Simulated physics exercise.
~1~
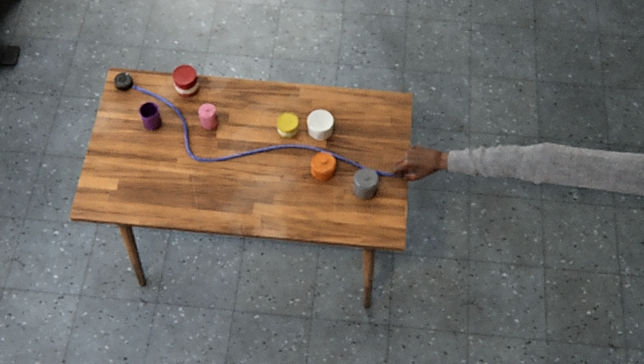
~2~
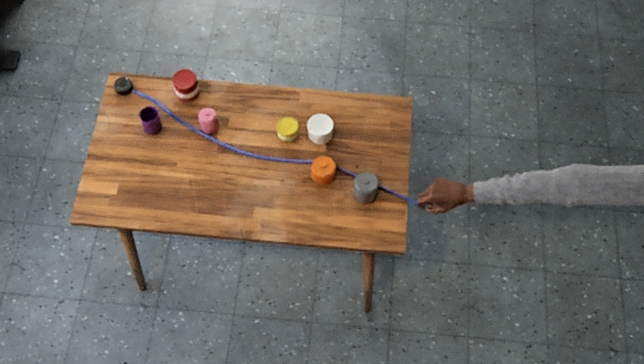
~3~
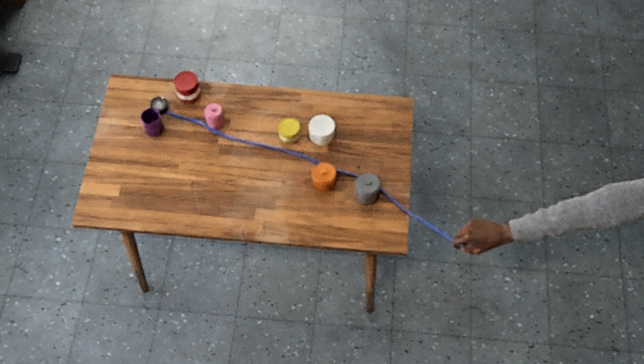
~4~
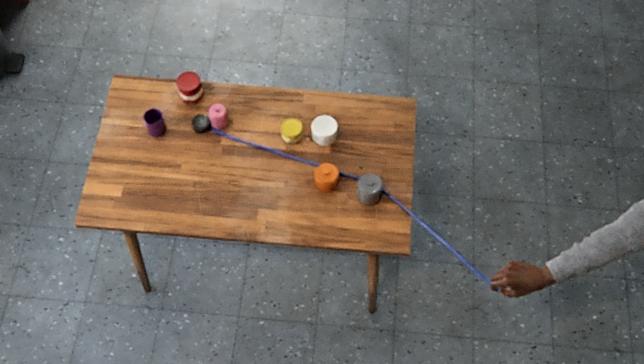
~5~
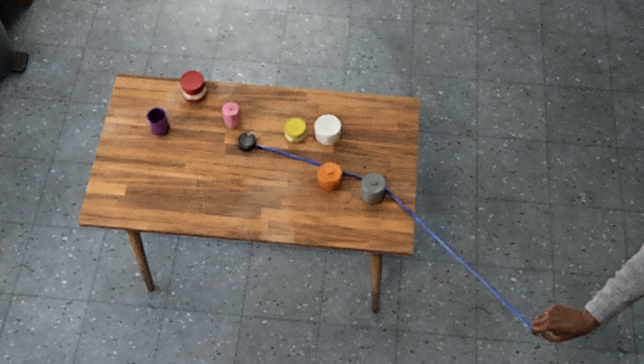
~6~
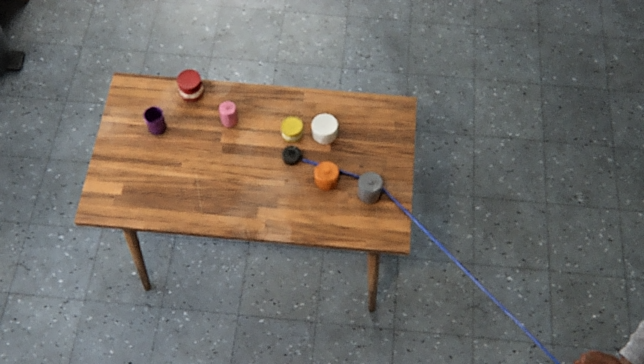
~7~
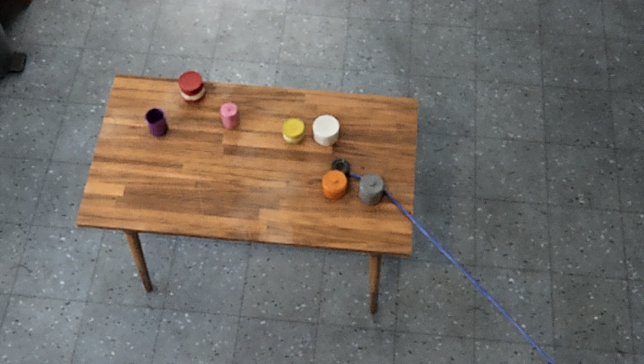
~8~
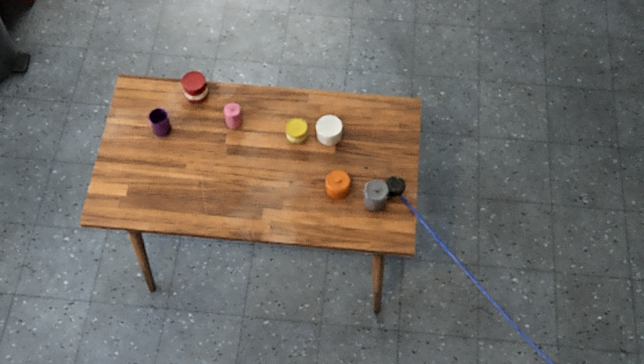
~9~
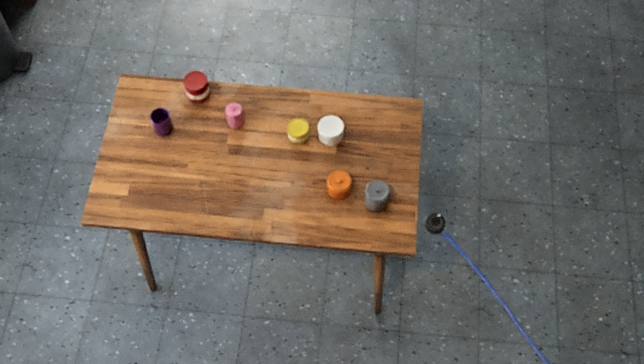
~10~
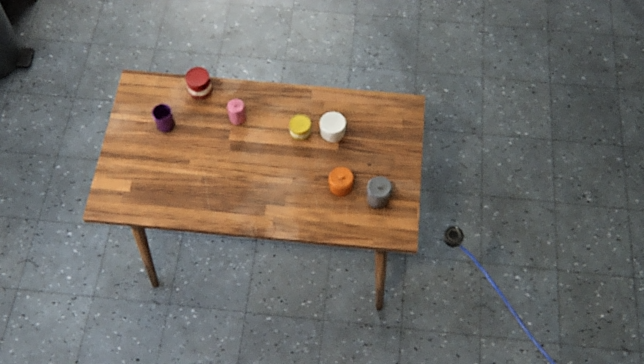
Hand pulling a black round object by its blue cord across a wooden table, nudging pink and orange pots, until it drops off the right edge.
